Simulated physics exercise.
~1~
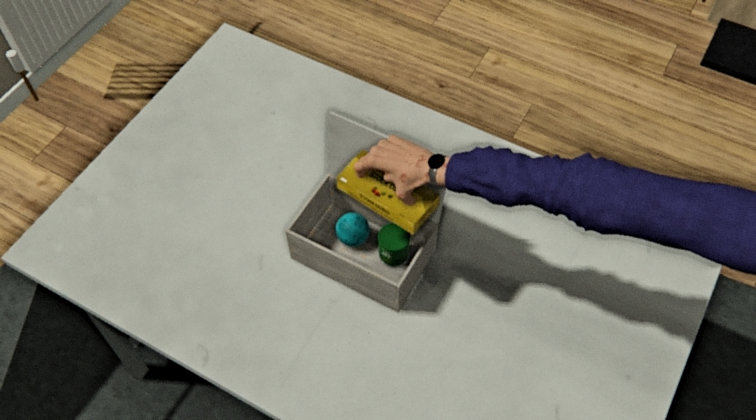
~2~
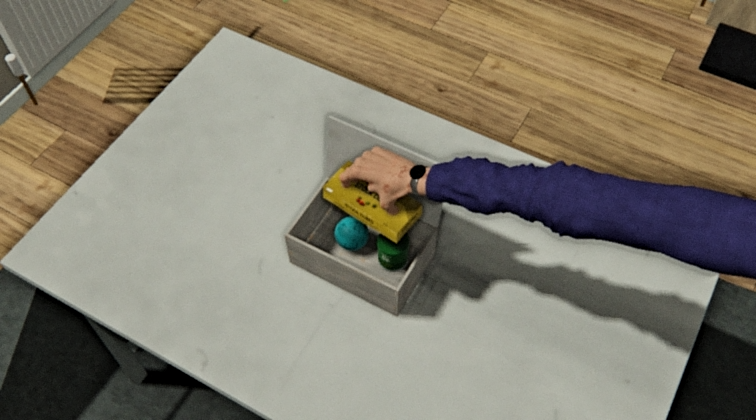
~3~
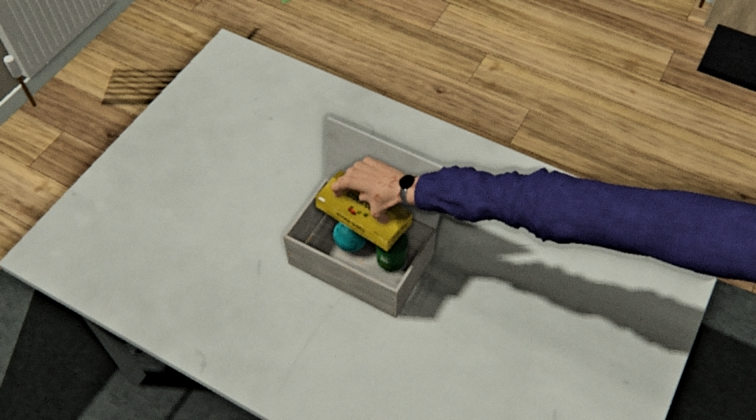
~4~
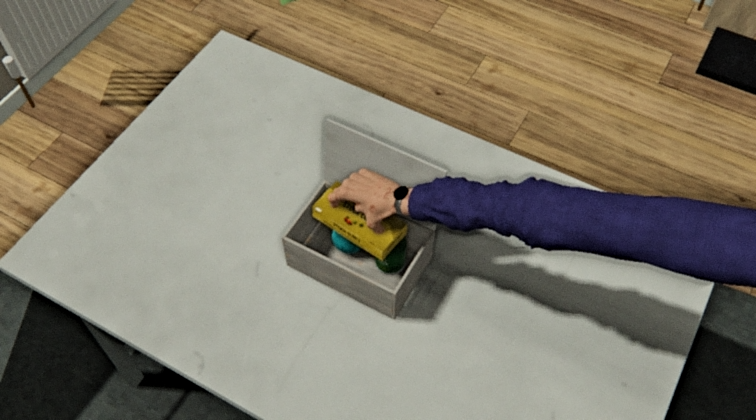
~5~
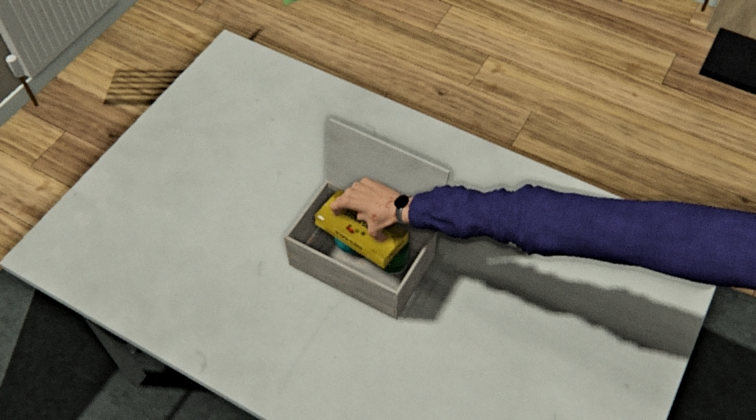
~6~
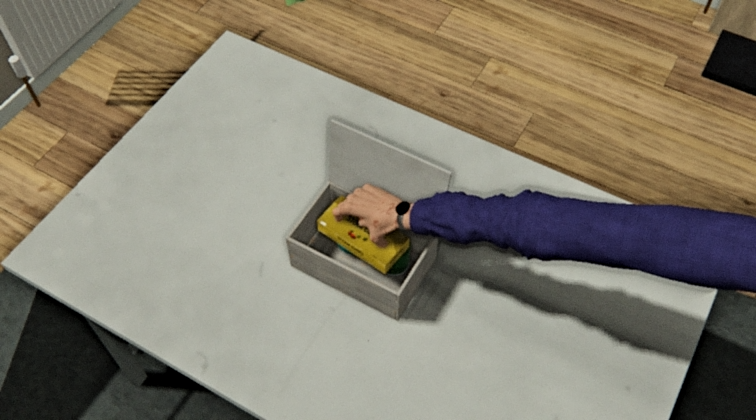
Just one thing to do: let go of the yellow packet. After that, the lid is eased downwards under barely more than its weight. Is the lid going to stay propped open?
No, it closes.
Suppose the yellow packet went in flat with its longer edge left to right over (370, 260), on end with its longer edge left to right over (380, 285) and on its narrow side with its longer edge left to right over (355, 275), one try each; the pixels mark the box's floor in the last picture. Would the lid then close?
Results in order: Lid down, lid up, lid down.
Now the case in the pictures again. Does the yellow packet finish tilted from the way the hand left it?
The yellow packet tips.
Then, 1.20 s after the last picture, lid starting down; yellow packet on its side near (344, 265); turquoise ball rolled a little.
Then, 1.80 s after the last picture, lid 36° above the rim; yellow packet on its side near (344, 265); turquoise ball rolled a little.
At rest, lid shut; tipped over in the box, yellow packet; the other 2 in place. Seen from the same camera at the end, yellow packet near (344, 265).
